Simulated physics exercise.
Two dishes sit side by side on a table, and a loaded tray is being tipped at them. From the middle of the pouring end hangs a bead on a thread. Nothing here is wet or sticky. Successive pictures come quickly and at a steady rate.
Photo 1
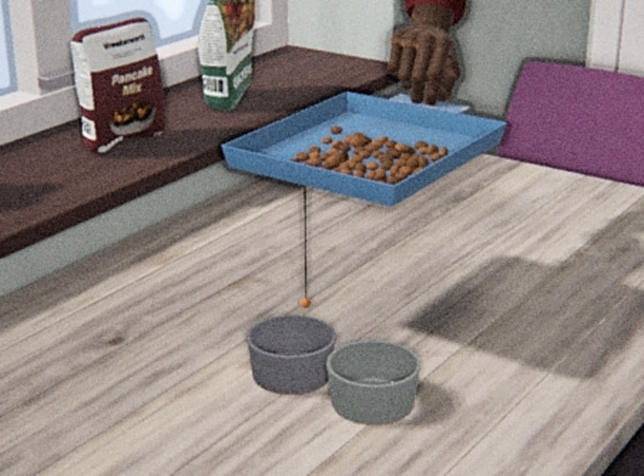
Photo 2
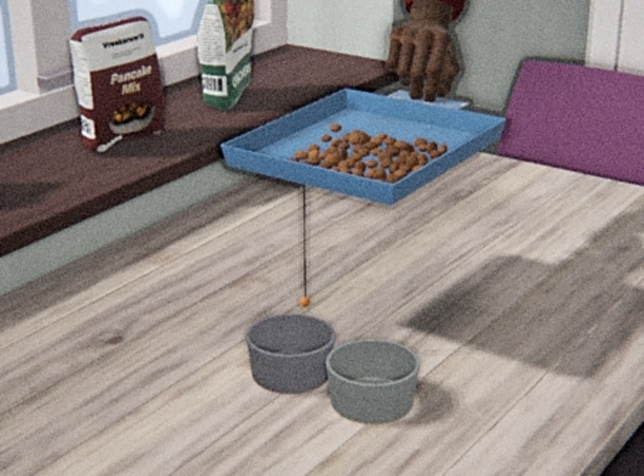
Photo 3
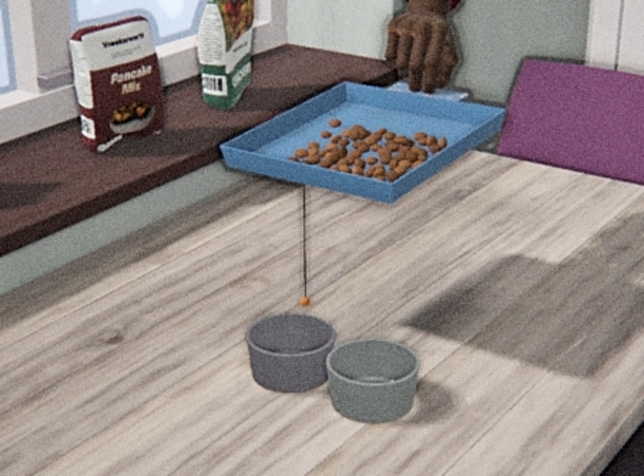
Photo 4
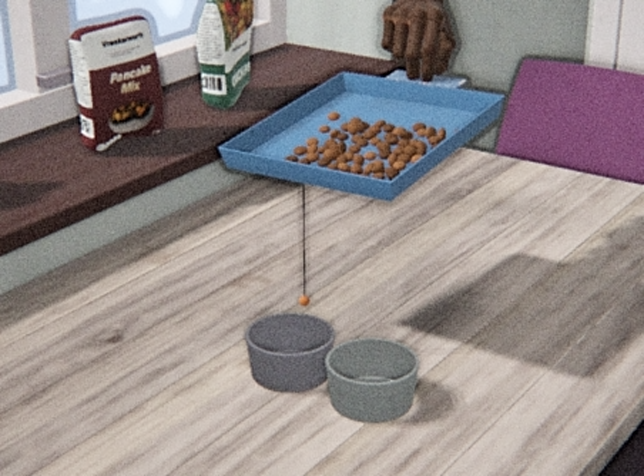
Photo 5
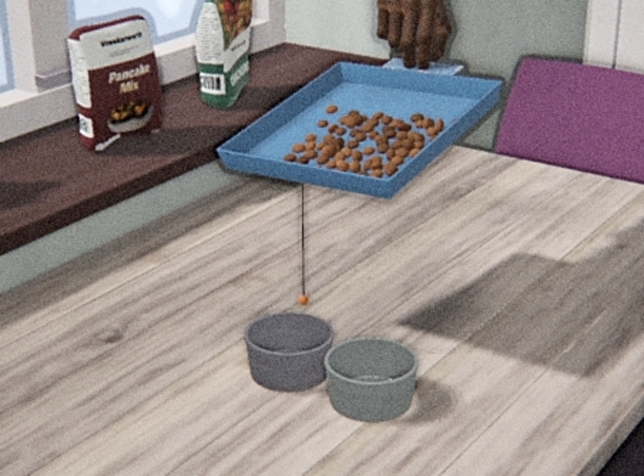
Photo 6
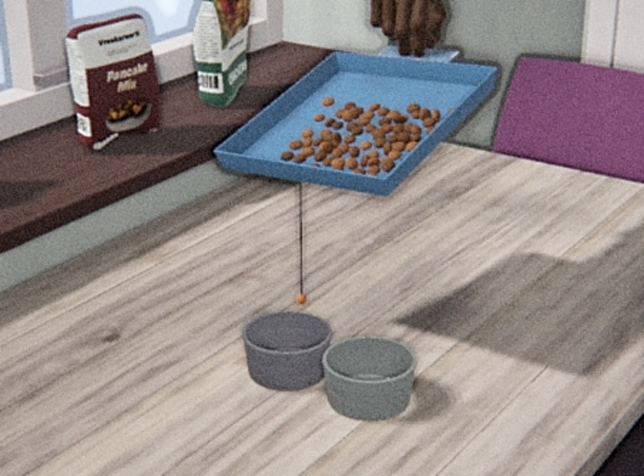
A brown hand held a blue tray of brown kibble above two small gray dishes on a wooden table, gradually raising the far side so the tray tilted a little toward its lower left corner.
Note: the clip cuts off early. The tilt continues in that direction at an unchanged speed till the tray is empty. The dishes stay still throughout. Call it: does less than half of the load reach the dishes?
Yes.
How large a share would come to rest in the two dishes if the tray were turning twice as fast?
I'd put it near 20 per cent.
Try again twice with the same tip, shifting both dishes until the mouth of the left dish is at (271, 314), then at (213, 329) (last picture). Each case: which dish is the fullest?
Well, the first go goes to the leftmost dish, and the second to the leftmost dish.
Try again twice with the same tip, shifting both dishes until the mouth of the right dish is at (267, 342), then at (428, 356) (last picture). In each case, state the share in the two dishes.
Approximately 50 percent, followed by approximately 0 percent.
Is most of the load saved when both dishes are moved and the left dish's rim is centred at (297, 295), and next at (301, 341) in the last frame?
The dishes end up with the lesser share in the first try and the lesser share in the second.
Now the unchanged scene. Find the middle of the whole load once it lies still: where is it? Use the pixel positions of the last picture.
Near (216, 346).
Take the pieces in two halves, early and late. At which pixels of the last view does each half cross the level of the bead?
(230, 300) first, (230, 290) later.
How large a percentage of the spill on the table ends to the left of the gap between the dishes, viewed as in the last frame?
Close to 100 %.
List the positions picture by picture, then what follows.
The first picture shows corners of the pouring end at (228, 145) and (393, 184), level; middle of the load at (373, 166), bits of dog kibble; left dish at (266, 369); right dish at (349, 398); bead on its thread at (306, 303).
The second picture shows corners of the pouring end at (227, 145) and (392, 183), level; middle of the load at (372, 164).
The third picture shows corners of the pouring end at (227, 145) and (391, 181), tipped barely, lowest at the left corner; middle of the load at (372, 161).
The fourth picture shows corners of the pouring end at (225, 147) and (389, 179), tipped a little, lowest at the left corner; middle of the load at (371, 156).
The fifth picture shows corners of the pouring end at (223, 148) and (387, 178), tipped a little, lowest at the left corner; middle of the load at (369, 151).
The sixth picture shows corners of the pouring end at (220, 149) and (383, 176), tipped a little, lowest at the left corner; middle of the load at (366, 146); left dish at (262, 365); right dish at (345, 394).
Soon, tray tipped steeply; all on the tray.
A while on, tray tipped right over; about a third on the tray; a small part in the left dish; about a quarter outside both; about a third in the air.
Towards the end, tray tipped past a quarter turn; about a quarter in the left dish; most outside both.
Finally, tray tipped past a quarter turn; none in the right dish; about a quarter in the left dish; most outside both.
